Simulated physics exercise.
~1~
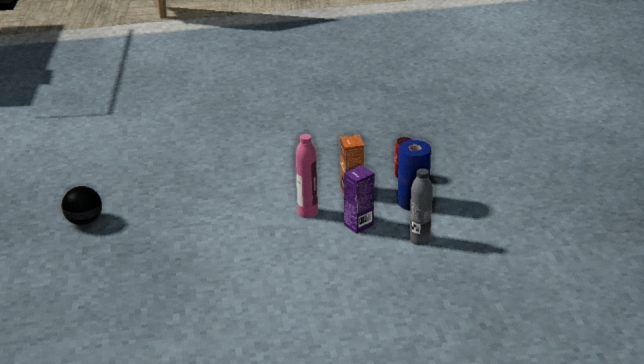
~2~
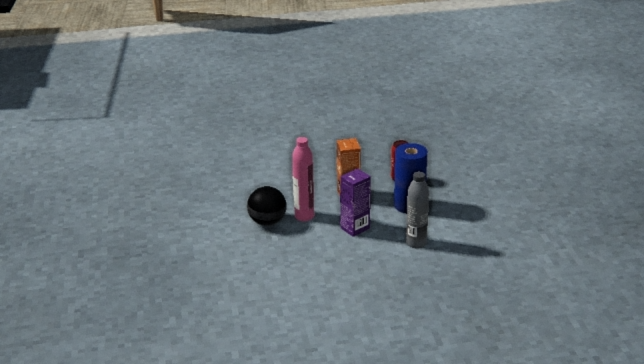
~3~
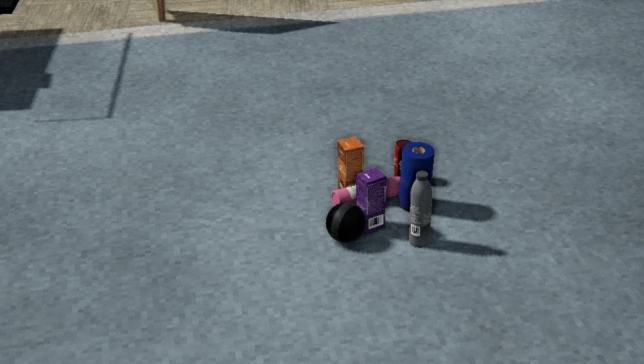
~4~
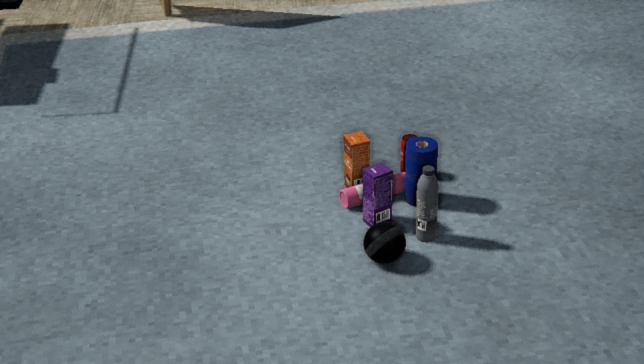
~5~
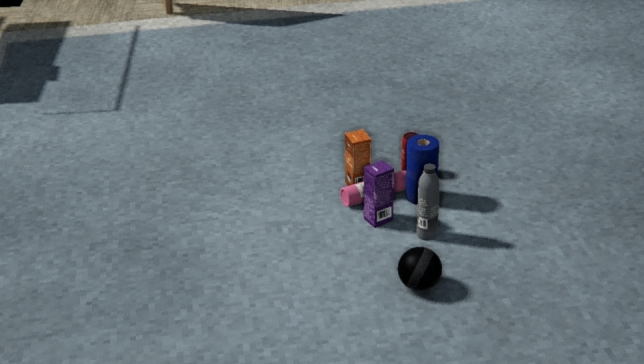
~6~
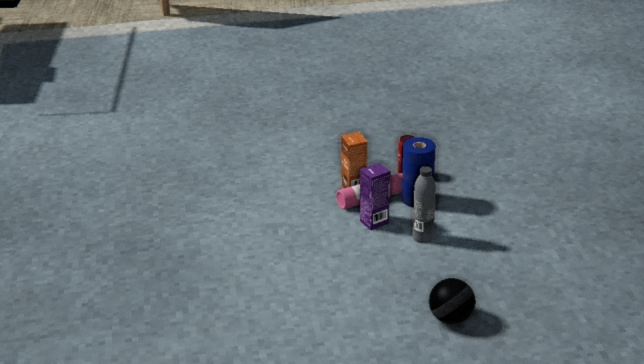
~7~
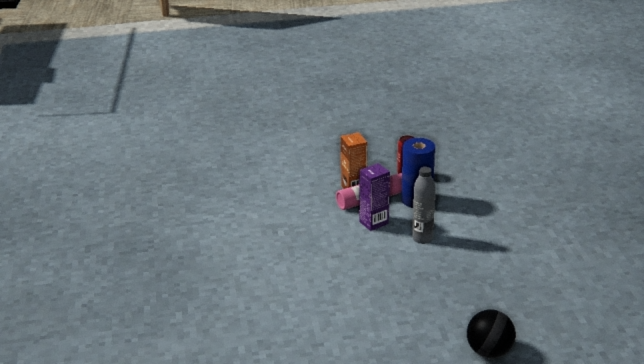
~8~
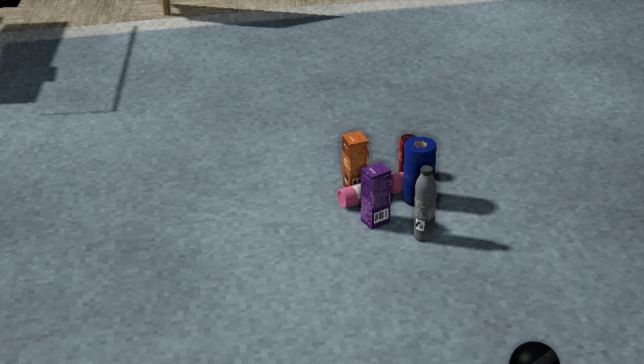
On a grey floor, a black ball rolls right, topples a pink bottle, nudges a purple carton and rolls toward the lower right.
